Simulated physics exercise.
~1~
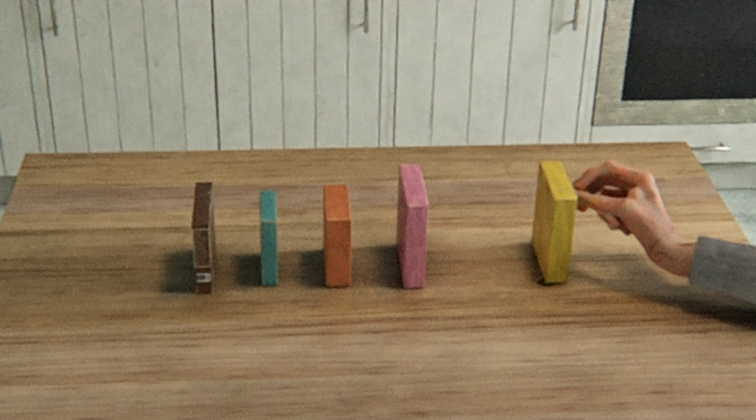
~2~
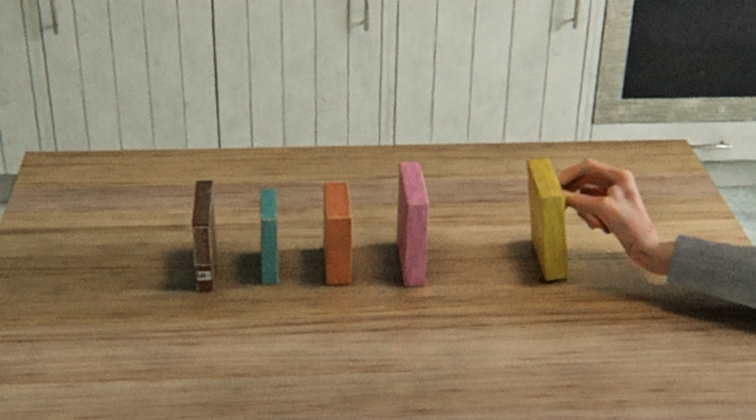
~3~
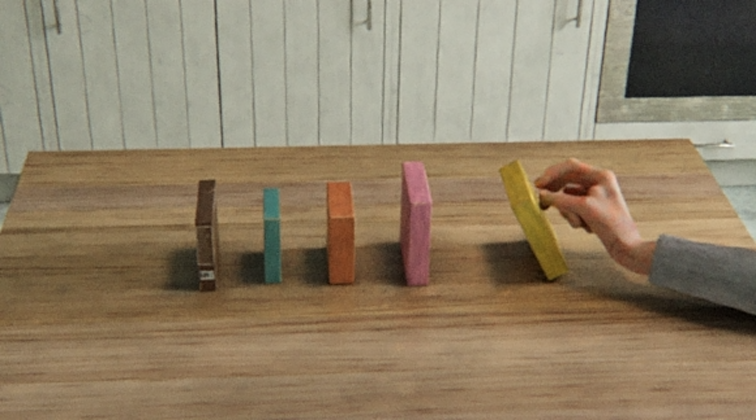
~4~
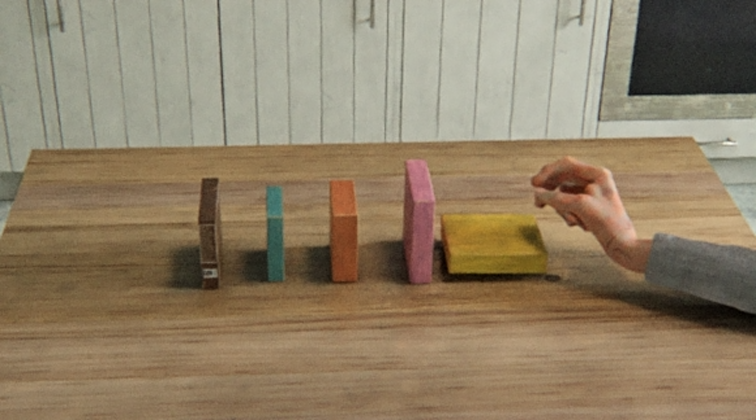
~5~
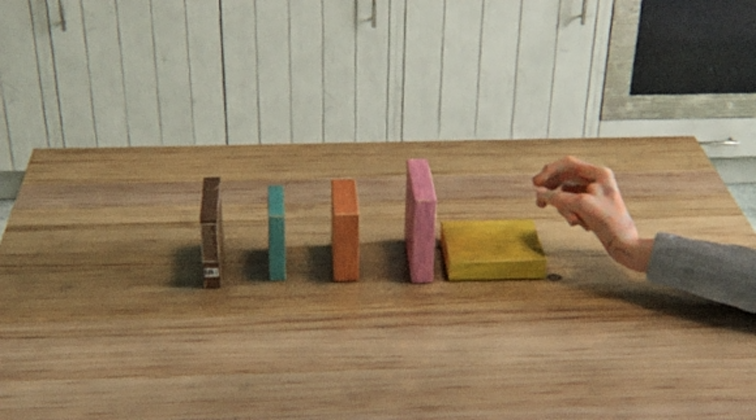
A hand tipped the yellow board left towards a spaced-out row of pink, orange, turquoise and brown pieces on a wooden table, then stayed still as the board fell flat just short of the pink one, leaving the other four standing.
